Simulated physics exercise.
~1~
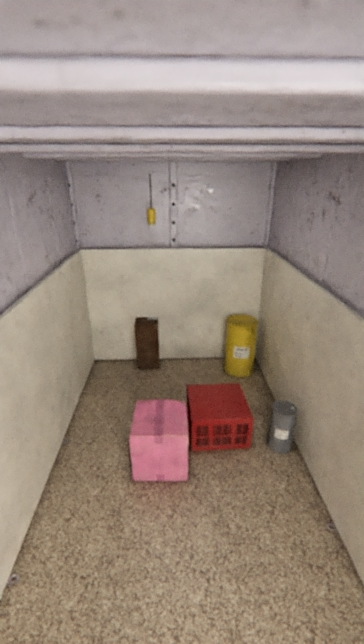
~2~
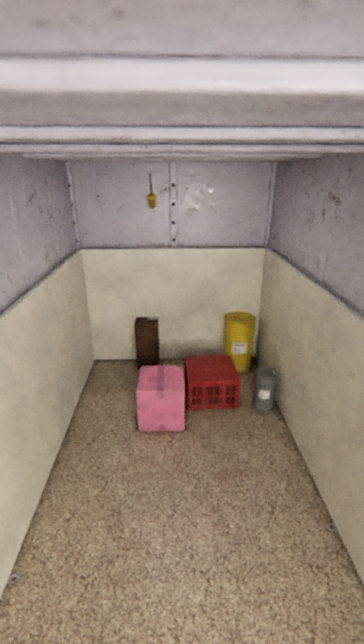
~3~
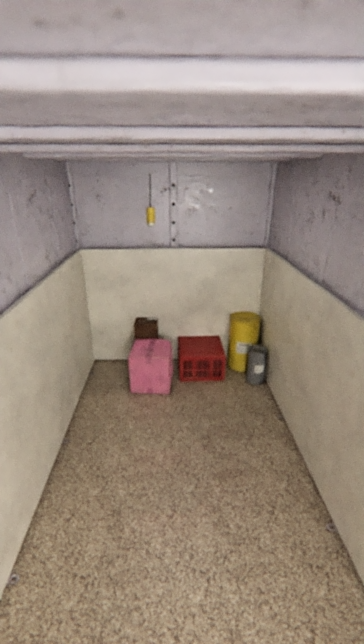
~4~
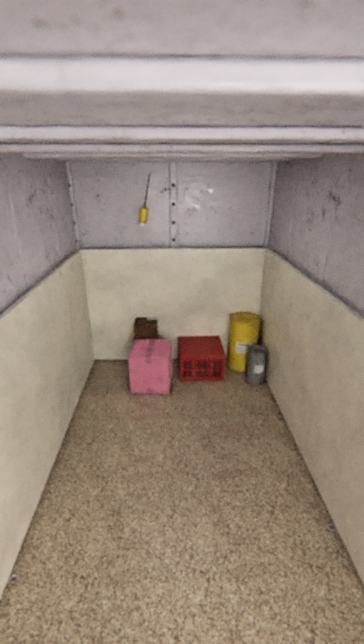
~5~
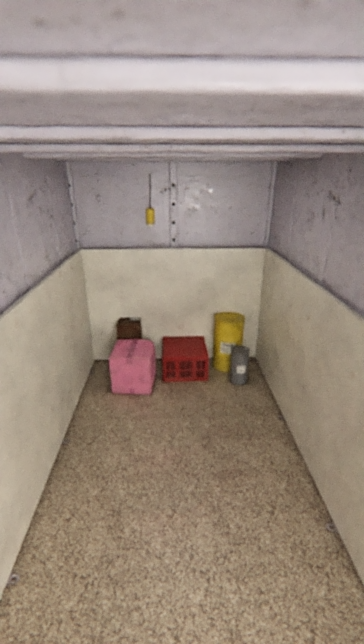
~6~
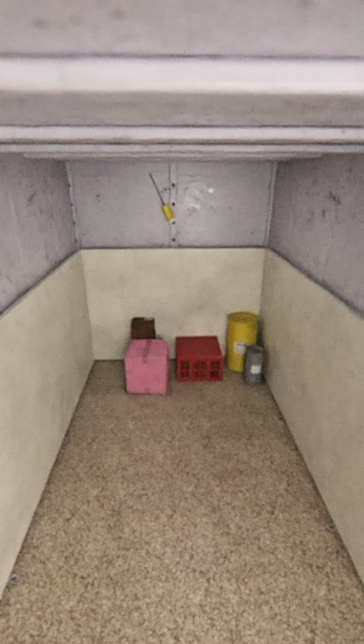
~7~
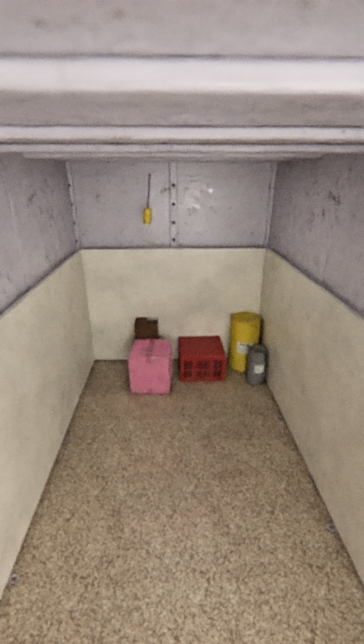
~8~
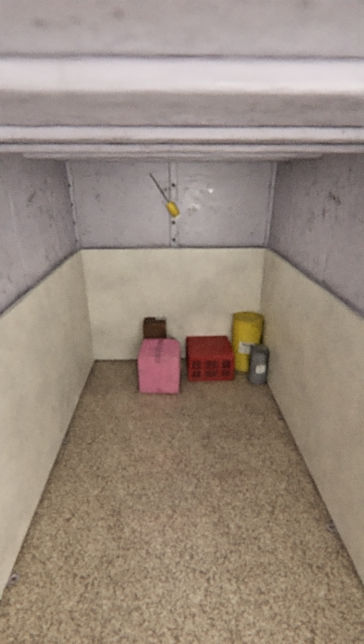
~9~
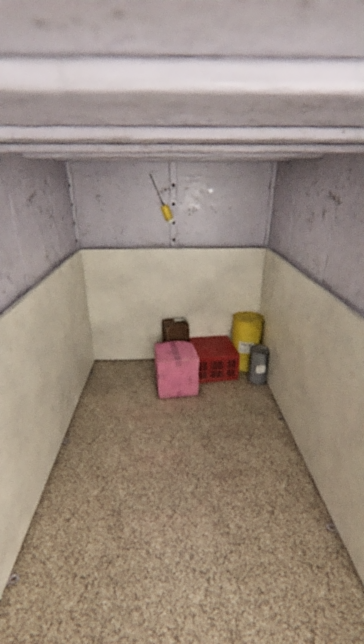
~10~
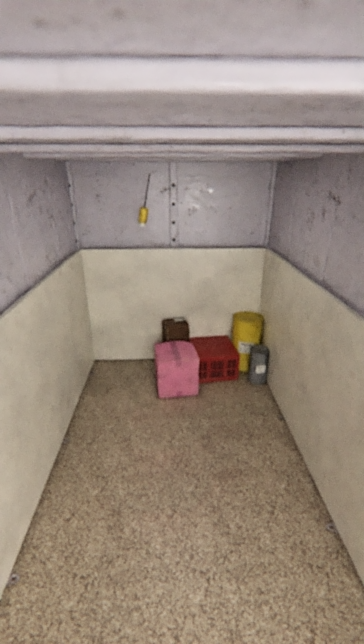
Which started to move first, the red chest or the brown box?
The red chest moved first, sliding toward the front wall while the brown box stayed put. The brown box only shifted later, when the whole group slid left.
In the load bay of a van, a pink box, red chest and grey canister slid toward the front wall, where a brown box and yellow drum stood; the group shifted left, then right, and came to rest still upright, bunched toward the right.
